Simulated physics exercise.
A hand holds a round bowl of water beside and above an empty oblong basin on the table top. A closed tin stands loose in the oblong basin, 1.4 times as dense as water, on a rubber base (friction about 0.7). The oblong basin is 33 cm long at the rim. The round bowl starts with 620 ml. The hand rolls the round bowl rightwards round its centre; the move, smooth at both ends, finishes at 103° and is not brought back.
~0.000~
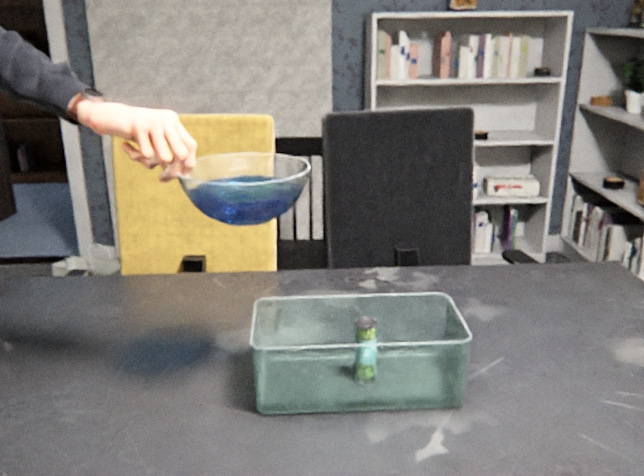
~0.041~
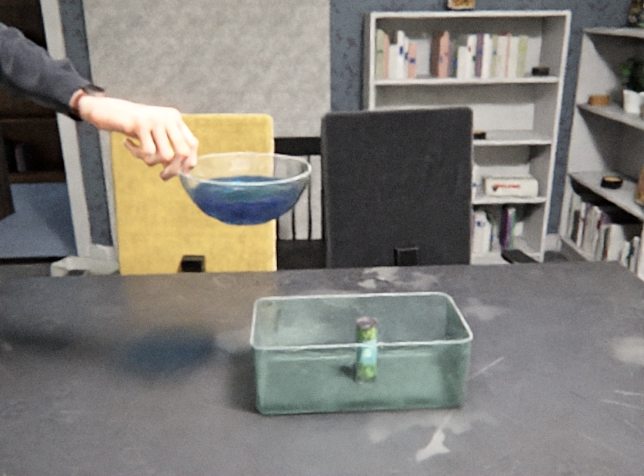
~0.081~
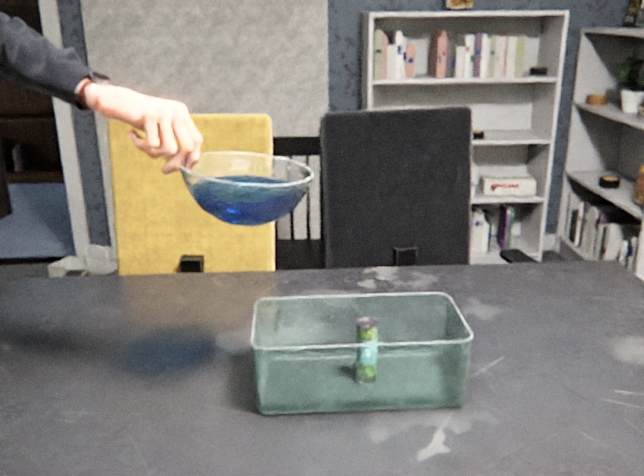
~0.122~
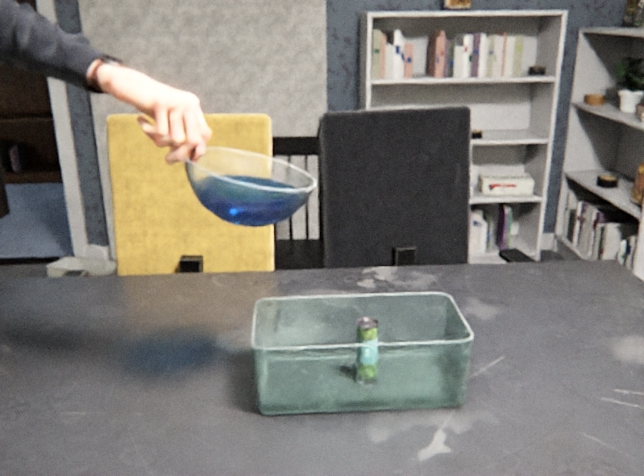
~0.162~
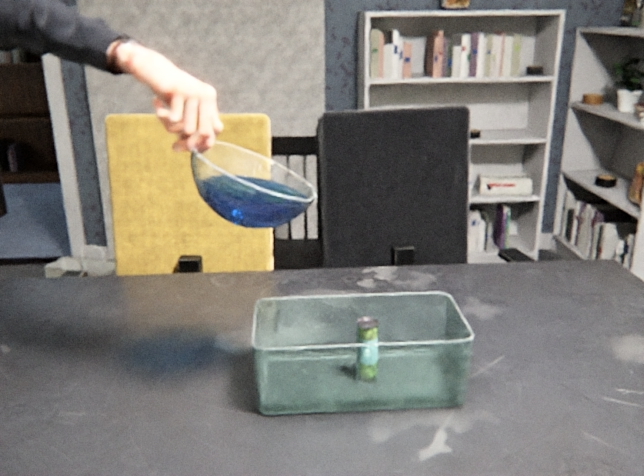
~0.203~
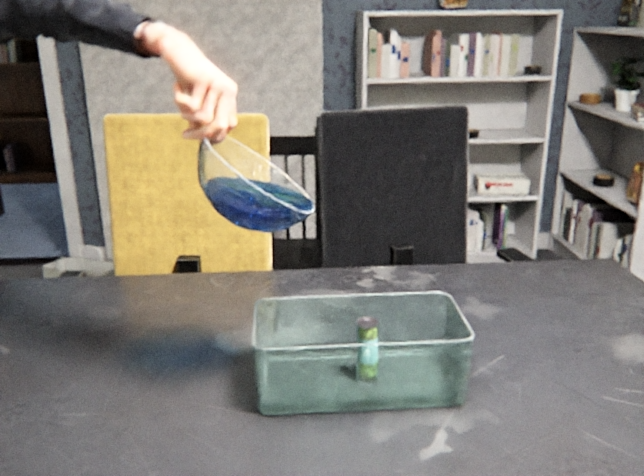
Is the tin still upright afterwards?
The tin falls.
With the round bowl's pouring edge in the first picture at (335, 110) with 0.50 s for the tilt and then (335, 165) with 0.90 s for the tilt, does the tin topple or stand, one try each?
First it remains upright; then it stays up.
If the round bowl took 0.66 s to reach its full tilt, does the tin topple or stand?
Then it keeps standing.
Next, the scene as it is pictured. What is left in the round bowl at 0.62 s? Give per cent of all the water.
About 0 per cent.
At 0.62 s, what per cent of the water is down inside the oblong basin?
About 96 per cent.
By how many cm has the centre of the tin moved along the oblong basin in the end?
Some 8.5 cm.
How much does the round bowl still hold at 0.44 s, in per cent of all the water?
Near 3 in a hundred.
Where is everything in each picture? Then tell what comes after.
Tilt 0°; pouring edge (309, 167); surface from (190, 189) to (300, 186); the oblong basin's rim runs from (253, 323) to (459, 316); the tin's top is at (366, 325), in the first frame.
Tilt 2°; pouring edge (311, 169); surface from (190, 188) to (301, 187), in the second frame.
Tilt 7°; pouring edge (313, 175); surface from (191, 185) to (302, 190), in the third frame.
Tilt 14°; pouring edge (315, 183); surface from (194, 182) to (304, 193), in the fourth frame.
Tilt 25°; pouring edge (315, 195); surface from (198, 180) to (306, 197), in the fifth frame.
Tilt 37°; pouring edge (313, 208); surface from (204, 181) to (308, 201), in the sixth frame.
After 0.44 s the tilt is 100° and 3 per cent is still to pour; the tin stands where it began.
After 0.62 s the tilt is 103° and 0 per cent is still to pour; the tin leans 13°.
After 0.80 s the tilt is 103° and 0 per cent is still to pour; the tin leans 34°.
After 1.00 s the tilt is 103° and 0 per cent is still to pour; the tin lies on its side.
In the end the tin lies on its side.
